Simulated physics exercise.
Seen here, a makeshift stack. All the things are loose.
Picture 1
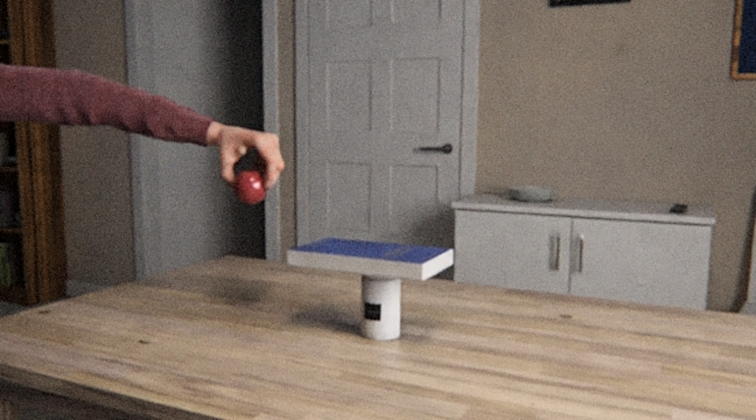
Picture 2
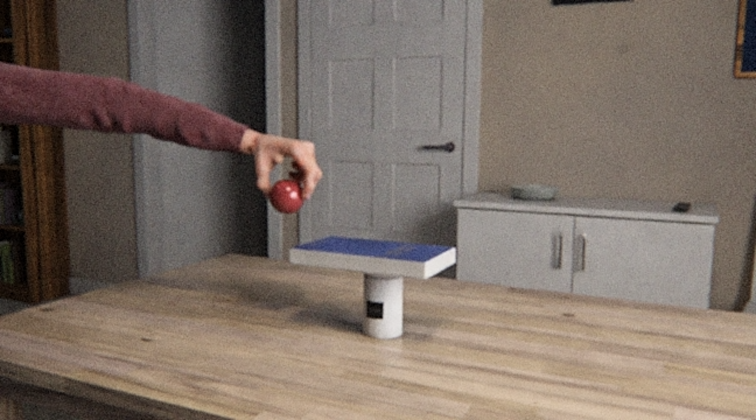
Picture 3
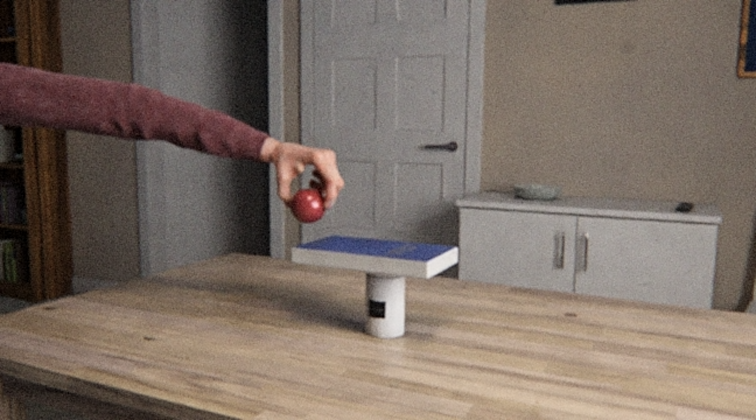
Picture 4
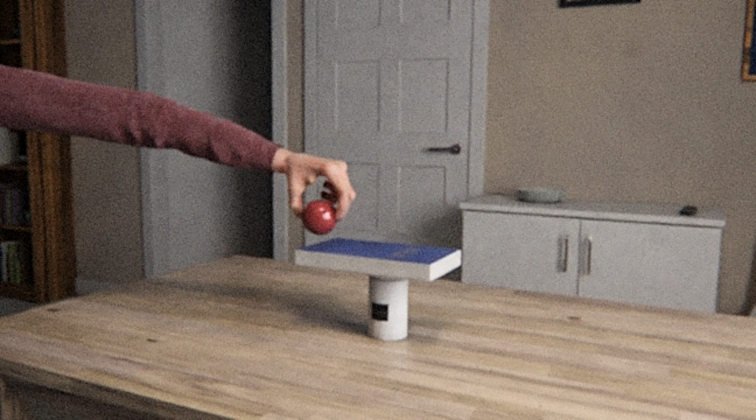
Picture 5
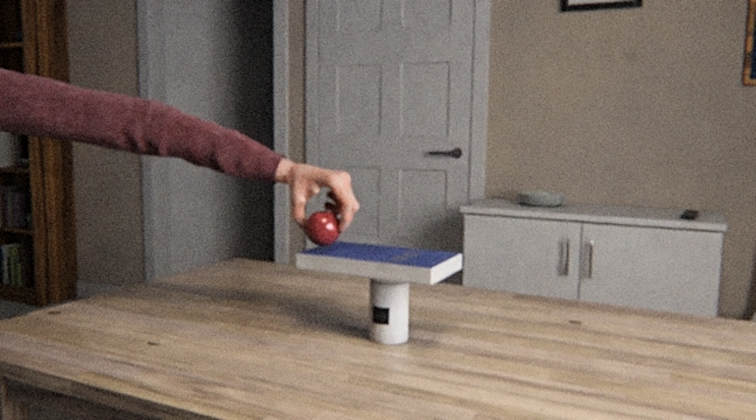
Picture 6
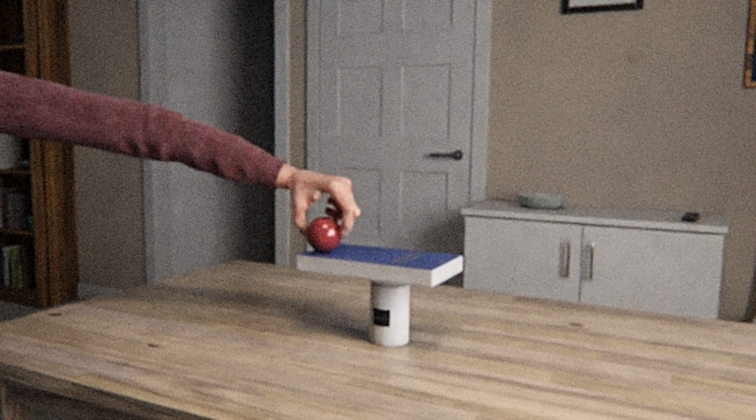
The clip shows a hand carrying a red tomato rightward and down toward a blue-topped book on a white jar on a wooden table, then setting it at the book's left end, fingers still around it.
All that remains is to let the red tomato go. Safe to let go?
As it turns out, it gives way.
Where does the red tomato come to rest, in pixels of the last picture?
Near (249, 309).
Then, 0.40 s on from there, red tomato now fallen; blue book turned 30° from how it was put.
Then, 0.60 s on from there, blue book turned 52° from how it was put.
Then, 0.70 s on from there, blue book now fallen; white jar shifted a little.
Then, 1.00 s on from there, white jar shifted a little.
In the end, fallen, red tomato and blue book; white jar unmoved. At the end, from the last picture's camera, red tomato near (249, 309). The stack loses its balance.
